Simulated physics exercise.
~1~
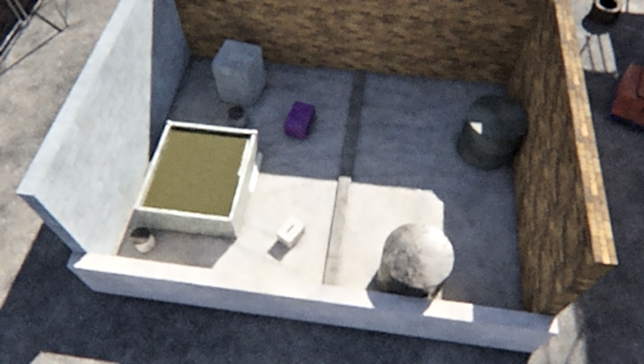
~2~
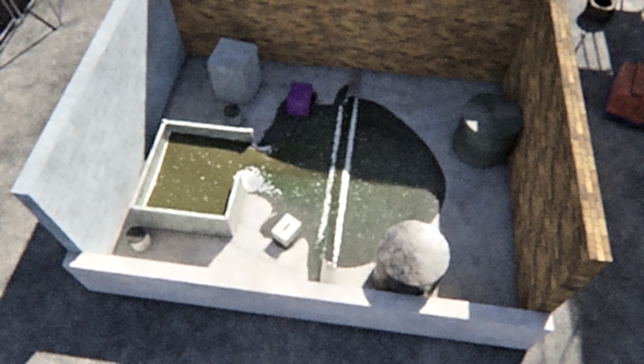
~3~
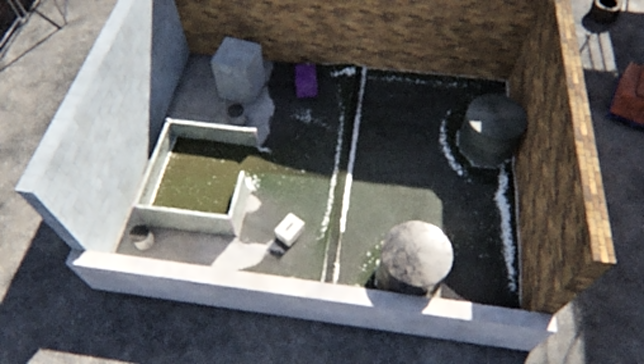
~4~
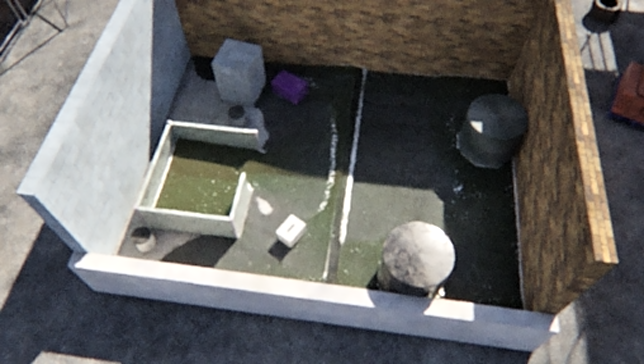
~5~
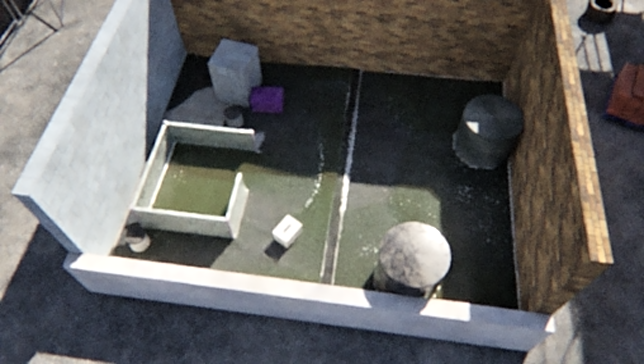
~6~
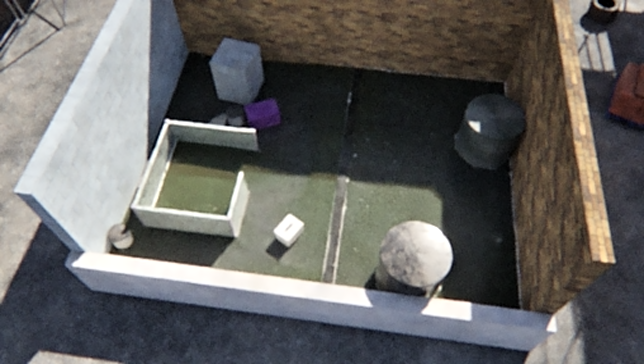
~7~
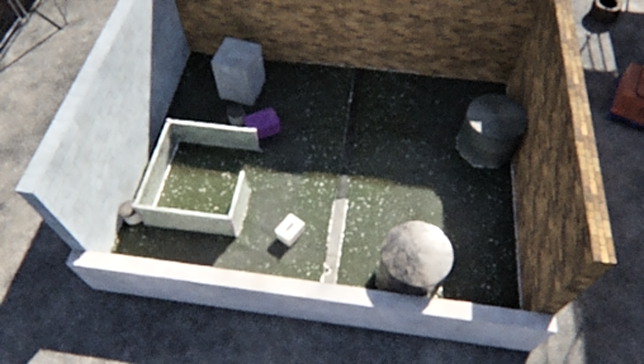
In a walled concrete yard, water spills from an open tank and spreads across the floor, shifting a purple crate.
